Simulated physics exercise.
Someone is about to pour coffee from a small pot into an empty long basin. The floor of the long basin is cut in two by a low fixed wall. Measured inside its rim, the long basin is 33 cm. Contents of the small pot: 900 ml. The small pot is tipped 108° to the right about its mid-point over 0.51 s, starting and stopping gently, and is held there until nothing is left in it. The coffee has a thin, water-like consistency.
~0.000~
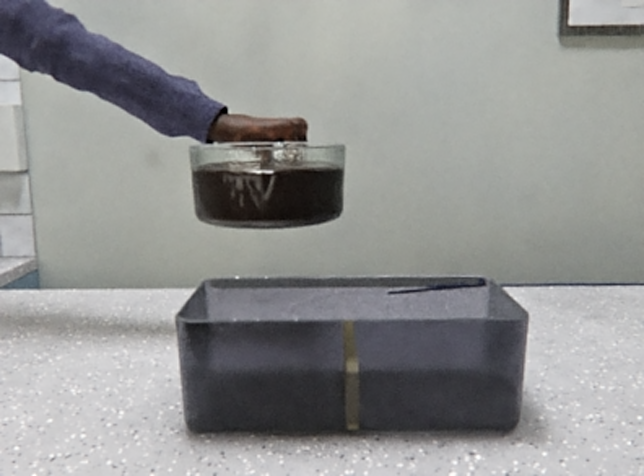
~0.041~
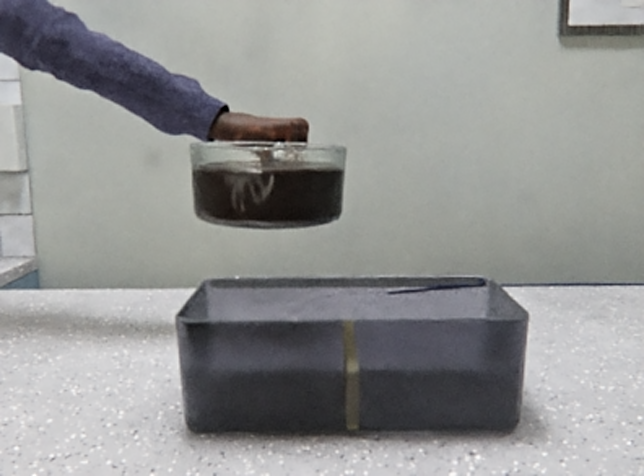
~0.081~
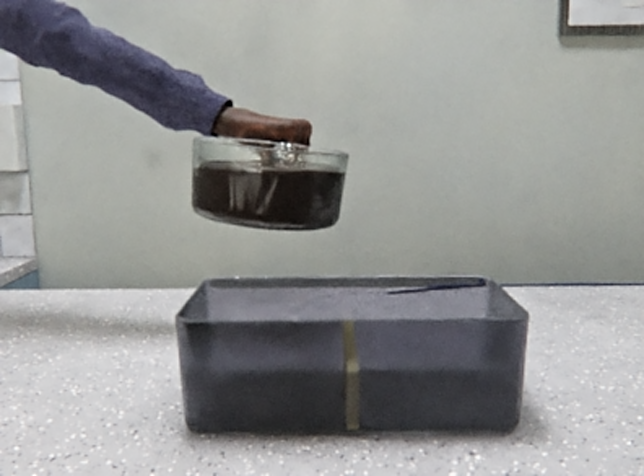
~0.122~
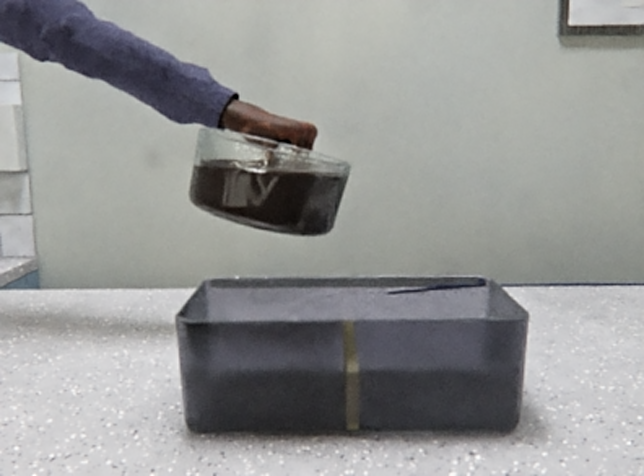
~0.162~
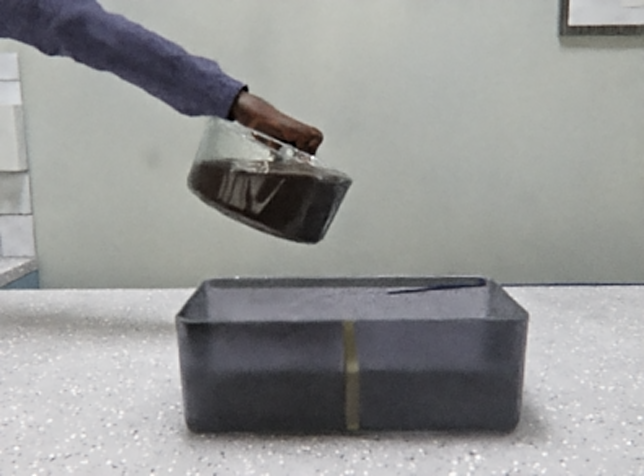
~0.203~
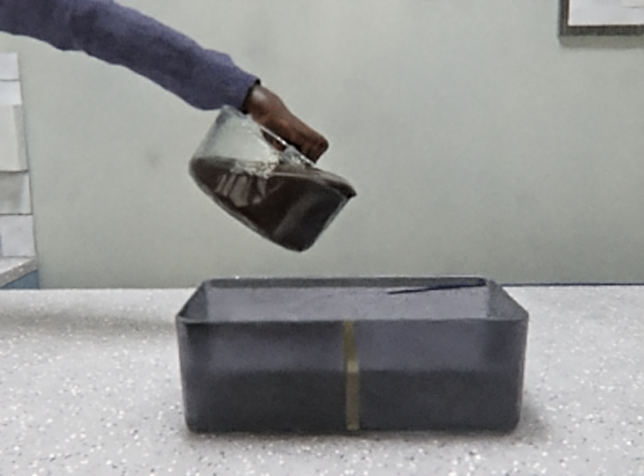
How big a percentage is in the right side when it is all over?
Roughly 67 per cent is in the right side.
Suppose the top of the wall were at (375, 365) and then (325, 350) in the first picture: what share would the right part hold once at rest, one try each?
45 per cent first, 90 per cent second.
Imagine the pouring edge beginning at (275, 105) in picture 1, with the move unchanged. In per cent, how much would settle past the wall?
15 %.
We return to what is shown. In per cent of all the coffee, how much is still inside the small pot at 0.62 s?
3 in a hundred, give or take.
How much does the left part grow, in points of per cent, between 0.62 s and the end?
Some 12 per cent.
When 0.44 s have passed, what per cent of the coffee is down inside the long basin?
Around 44%.
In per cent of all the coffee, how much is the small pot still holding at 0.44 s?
Portion remaining: Approx. 18 per cent.
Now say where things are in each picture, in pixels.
In the first picture, tilt 0°; pouring edge (344, 147); surface from (197, 166) to (341, 165); the long basin's rim runs from (191, 299) to (508, 296); the wall's top is at (350, 344).
In the second picture, tilt 2°; pouring edge (345, 149); surface from (198, 166) to (341, 166).
In the third picture, tilt 7°; pouring edge (347, 156); surface from (198, 164) to (343, 167).
In the fourth picture, tilt 15°; pouring edge (350, 167); surface from (199, 162) to (345, 170).
In the fifth picture, tilt 25°; pouring edge (351, 182); surface from (199, 161) to (350, 175).
In the sixth picture, tilt 37°; pouring edge (348, 199); surface from (197, 157) to (335, 182); 3 per cent is over the edge.
By 0.44 s the tilt is 104° and 19 per cent is still to pour, 1 is left of the wall and 44 right of it.
By 0.62 s the tilt is 108° and 3 per cent is still to pour, 19 is left of the wall and 69 right of it.
By 0.81 s the tilt is 108° and 0 per cent is still to pour, 30 is left of the wall and 67 right of it.
By 1.01 s the tilt is 108° and 0 per cent is still to pour, 31 is left of the wall and 67 right of it.
At rest 31 per cent lies left of the wall, 67 right of it and 2 outside.
